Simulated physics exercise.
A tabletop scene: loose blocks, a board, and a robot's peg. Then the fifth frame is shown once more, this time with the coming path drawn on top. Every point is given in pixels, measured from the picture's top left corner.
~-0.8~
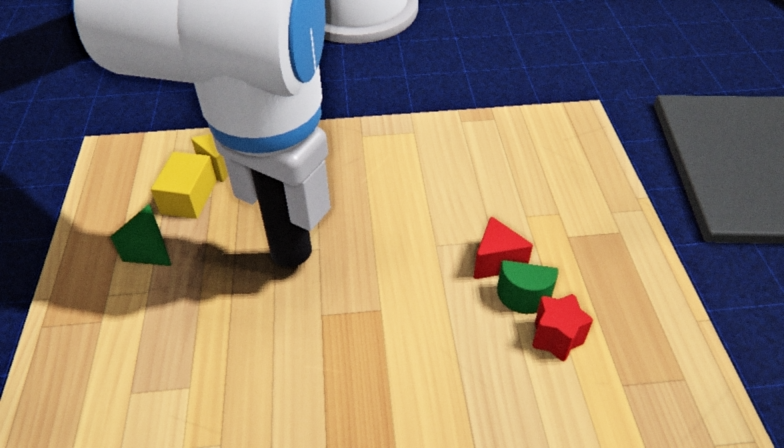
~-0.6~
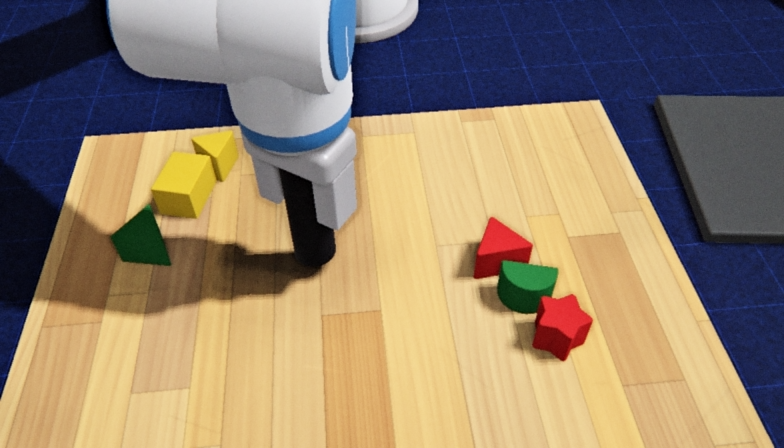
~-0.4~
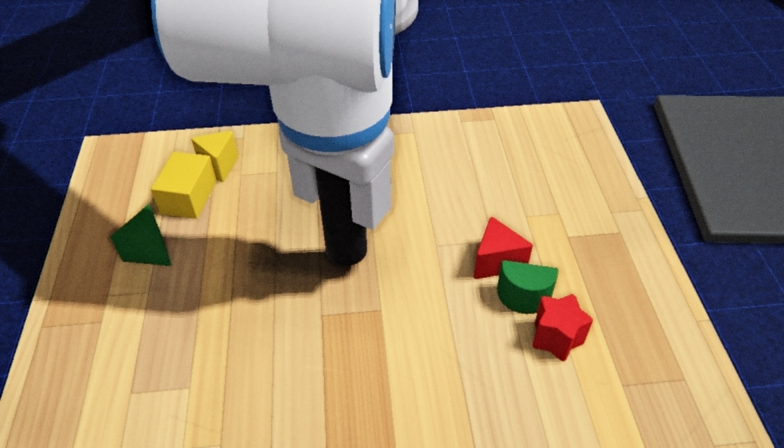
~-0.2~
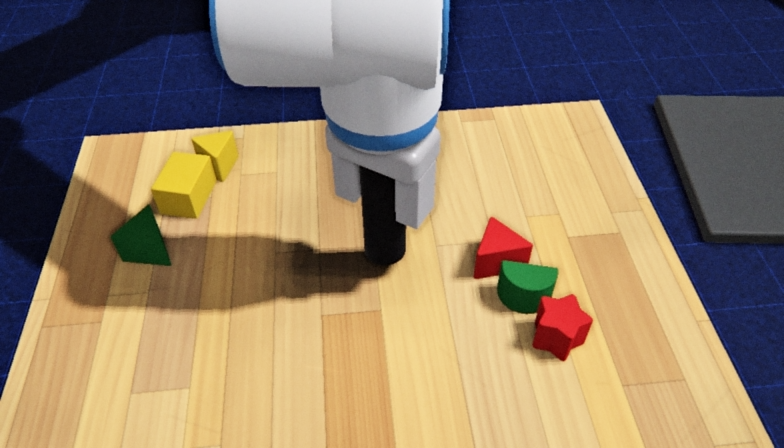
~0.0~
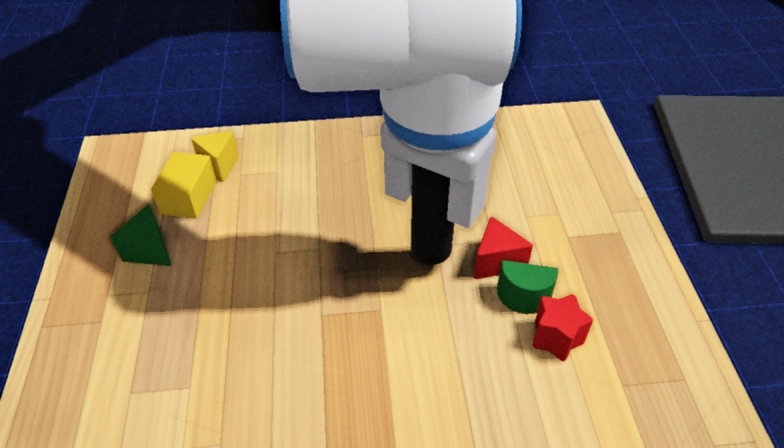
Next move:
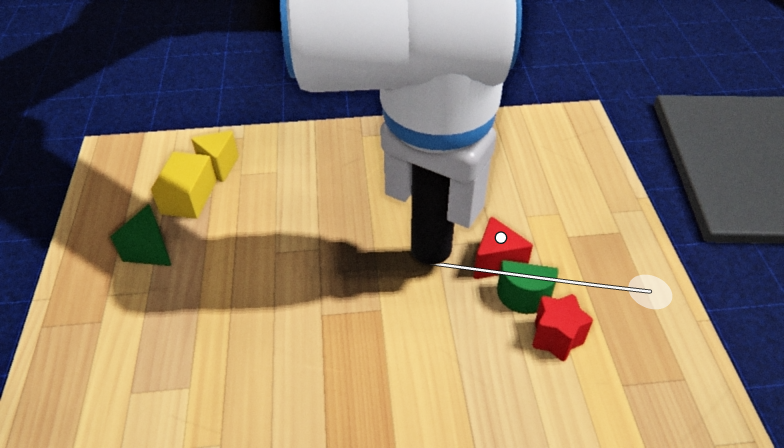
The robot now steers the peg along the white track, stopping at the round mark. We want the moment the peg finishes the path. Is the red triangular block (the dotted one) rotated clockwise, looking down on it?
No.
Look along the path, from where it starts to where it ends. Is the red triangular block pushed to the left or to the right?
The left.
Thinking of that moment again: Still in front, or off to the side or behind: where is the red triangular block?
I'd say the red triangular block has slipped off and sits beside or behind the peg.
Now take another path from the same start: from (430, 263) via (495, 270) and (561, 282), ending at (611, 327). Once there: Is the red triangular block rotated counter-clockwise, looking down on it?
Yes
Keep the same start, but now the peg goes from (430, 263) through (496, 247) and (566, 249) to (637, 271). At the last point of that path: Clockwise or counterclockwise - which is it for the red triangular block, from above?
Clockwise.
Path on the board, in a line from (430, 263) to (650, 292); the dot is on the red triangular block.
The first path, step by step. One third of the way, peg (506, 259); red triangular block (548, 240); green D-shaped block (553, 282), turned 25° clockwise; red star (566, 317).
Two thirds of the way, peg (582, 269); red triangular block (603, 234), turned 75° anticlockwise; green D-shaped block (602, 294), turned 100° clockwise; red star (572, 325), turned 35° clockwise.
At the end, peg (657, 278); red triangular block (617, 232), turned 100° anticlockwise; green D-shaped block (612, 297), turned 125° clockwise; red star (572, 325), turned 35° clockwise.
